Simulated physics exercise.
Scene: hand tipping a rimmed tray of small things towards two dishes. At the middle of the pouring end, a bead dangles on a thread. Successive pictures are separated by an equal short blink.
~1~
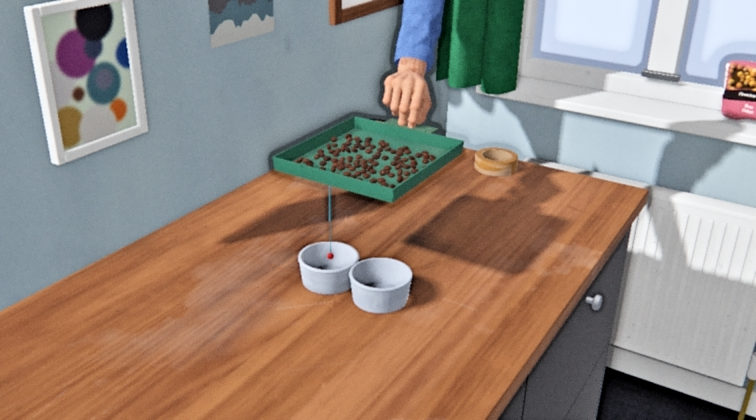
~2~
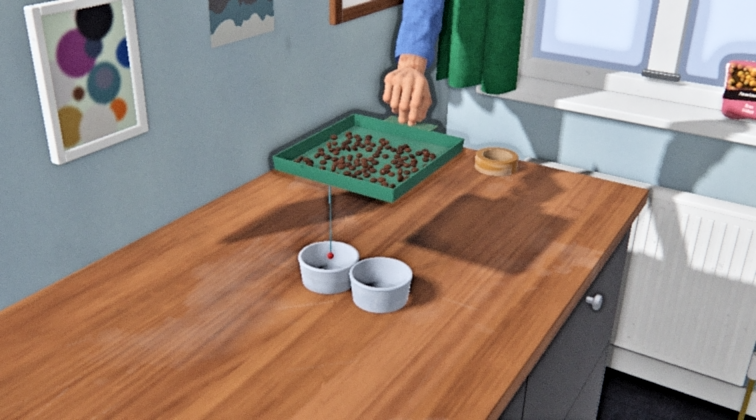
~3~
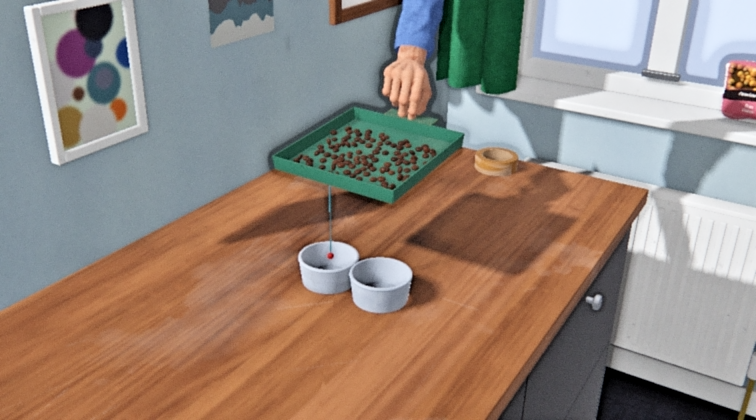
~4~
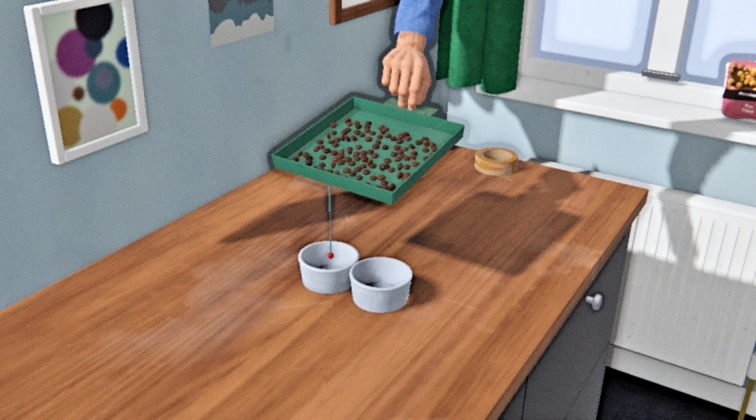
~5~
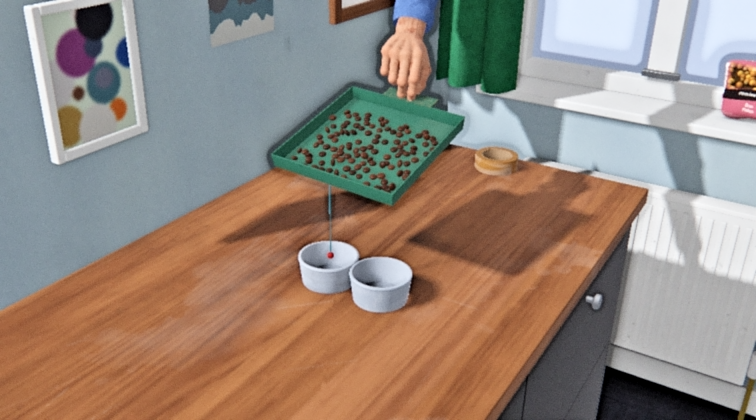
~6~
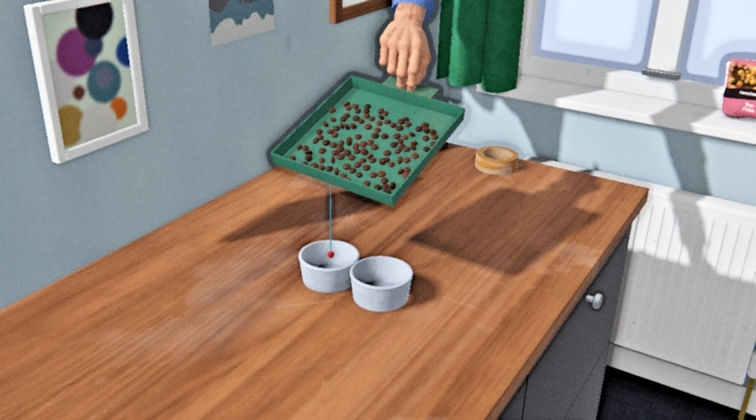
The video shows a hand holding a green rimmed tray of small brown pieces above two white dishes on a wooden counter, gradually raising its far side so the tray slants more, while a red bead hangs beneath on a thread.
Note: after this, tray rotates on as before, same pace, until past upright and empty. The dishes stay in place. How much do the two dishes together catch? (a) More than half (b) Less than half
The answer is b.
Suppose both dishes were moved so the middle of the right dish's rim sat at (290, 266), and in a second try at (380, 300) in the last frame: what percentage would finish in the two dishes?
In order, 10 % and 70 %.
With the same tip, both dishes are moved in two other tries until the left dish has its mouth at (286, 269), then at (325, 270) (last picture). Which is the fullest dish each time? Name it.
Result, first place: The righthand one; second place: The righthand one.
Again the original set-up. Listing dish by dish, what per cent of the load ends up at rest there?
Result - left dish: 0 %; right dish: 10 %.
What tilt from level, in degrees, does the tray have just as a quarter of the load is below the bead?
Roughly 110 degrees of turn.
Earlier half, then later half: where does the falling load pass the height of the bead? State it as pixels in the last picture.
The early half goes through (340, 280), the late half through (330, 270).
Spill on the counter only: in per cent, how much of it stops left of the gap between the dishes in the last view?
Near 70 in a hundred.
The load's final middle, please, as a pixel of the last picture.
Near (333, 322), more or less.
Shortly afterwards, tray tipped steeply; the whole lot on the tray.
Next, tray tipped right over; all but a few on the tray; only a few outside both; a little in the air.
Some moments later, tray tipped past a quarter turn; a little in the right dish; only a few in the left dish; the bulk outside both.
In the end, tray tipped past a quarter turn; a little in the right dish; only a few in the left dish; the bulk outside both.
